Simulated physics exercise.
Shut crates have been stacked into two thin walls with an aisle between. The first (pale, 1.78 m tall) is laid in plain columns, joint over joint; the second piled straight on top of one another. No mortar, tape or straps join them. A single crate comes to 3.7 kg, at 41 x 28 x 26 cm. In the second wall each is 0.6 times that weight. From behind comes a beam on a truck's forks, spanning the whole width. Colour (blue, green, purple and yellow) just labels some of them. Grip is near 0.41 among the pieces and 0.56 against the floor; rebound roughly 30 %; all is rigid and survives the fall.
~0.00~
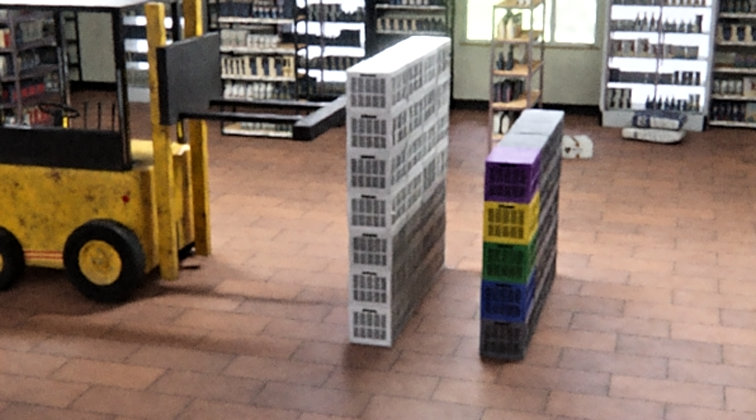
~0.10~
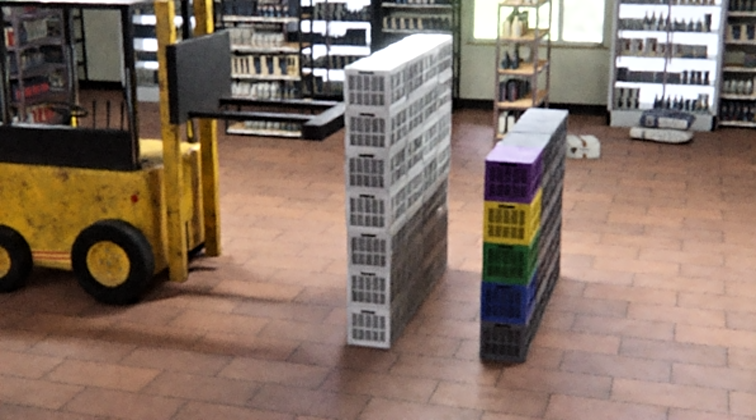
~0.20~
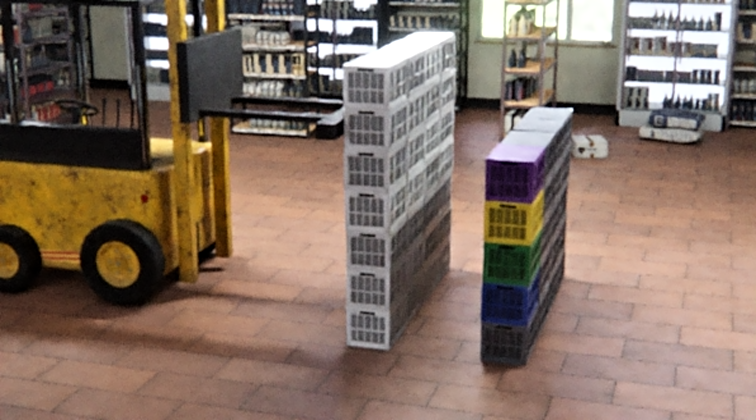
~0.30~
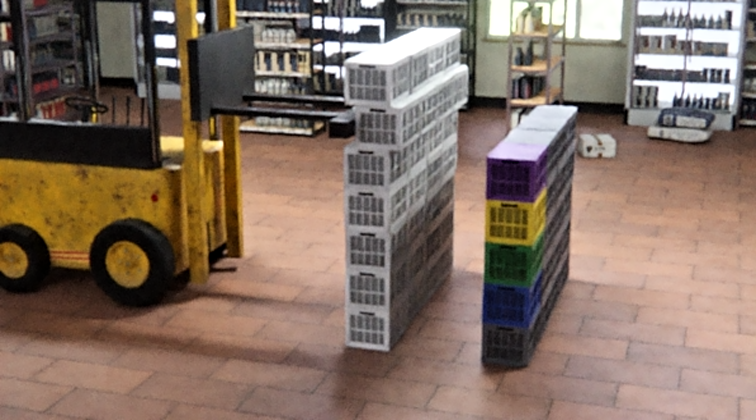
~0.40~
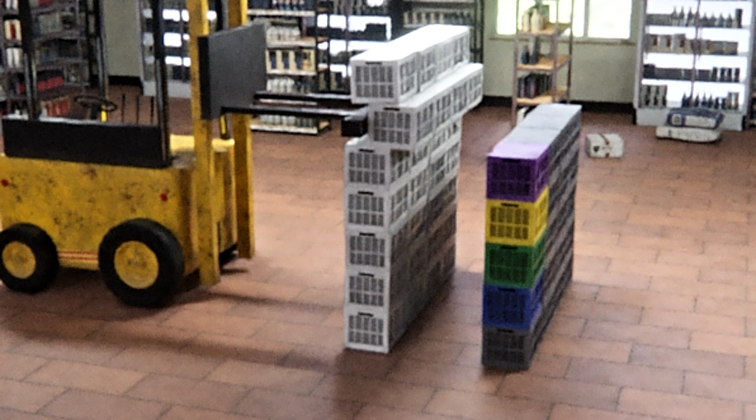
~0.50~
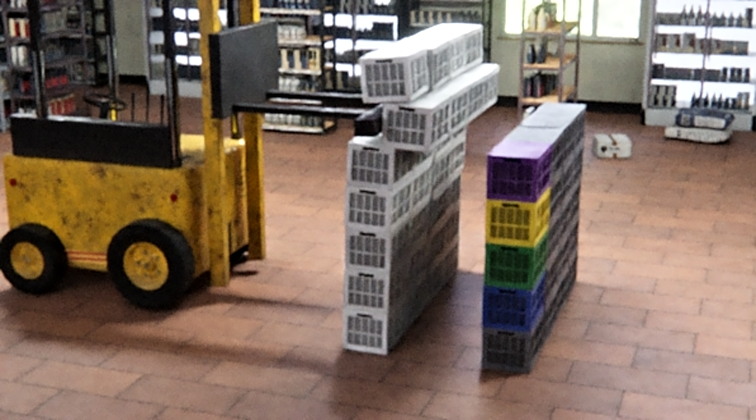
A yellow forklift rolled slowly to the right toward two walls of stacked crates, and its raised dark beam met the white wall near the top, pushing the upper crates toward the shorter, colorful wall.
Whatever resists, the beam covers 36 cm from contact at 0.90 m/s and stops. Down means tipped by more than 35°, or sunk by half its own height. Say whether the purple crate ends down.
That crate drops.
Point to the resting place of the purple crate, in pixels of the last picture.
At about (741, 373).
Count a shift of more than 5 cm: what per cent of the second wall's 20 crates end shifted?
It is 95 per cent.
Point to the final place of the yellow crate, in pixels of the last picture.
Around (685, 367).
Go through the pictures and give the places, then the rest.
In the first picture (pixels give the middle of a visible side; the camera moves round a little), beam (303, 134) 20 cm from the wall; purple crate (507, 183); yellow crate (506, 223); green crate (505, 263); none of the others has stirred.
The second picture shows beam (314, 133) 11 cm from the wall; purple crate (508, 182).
The third picture shows beam (327, 132) 18 mm from the wall; purple crate (509, 181).
The fourth picture shows beam (340, 130) 7 cm in; purple crate (510, 180).
The fifth picture shows beam (352, 129) 16 cm in; purple crate (511, 179).
The sixth picture shows beam (366, 129) 25 cm in; purple crate (512, 179); yellow crate (510, 224); green crate (509, 267); none of the others has stirred.
After 0.82 s, 7 of the pale wall down; none of the 20 crates of the second wall down; purple crate unmoved.
After 1.26 s, 10 of the pale wall down; none of the 20 crates of the second wall down, 20 disturbed; purple crate 4° from how it stood; blue crate 5° from how it stood.
After 1.84 s, 11 of the pale wall down; 14 of the 20 crates of the second wall down; purple crate 41° from how it stood, 17 cm lower; blue crate 41° from how it stood.
After 2.34 s, 11 of the pale wall down; 18 of the 20 crates of the second wall down; purple crate on its side; blue crate on its side.
In the end (4.1 s), 11 of the pale wall down; 18 of the 20 crates of the second wall down; purple crate on its side; yellow crate on its side; green crate on its side. From the last view, middles, purple crate near (741, 373), yellow crate near (685, 366).
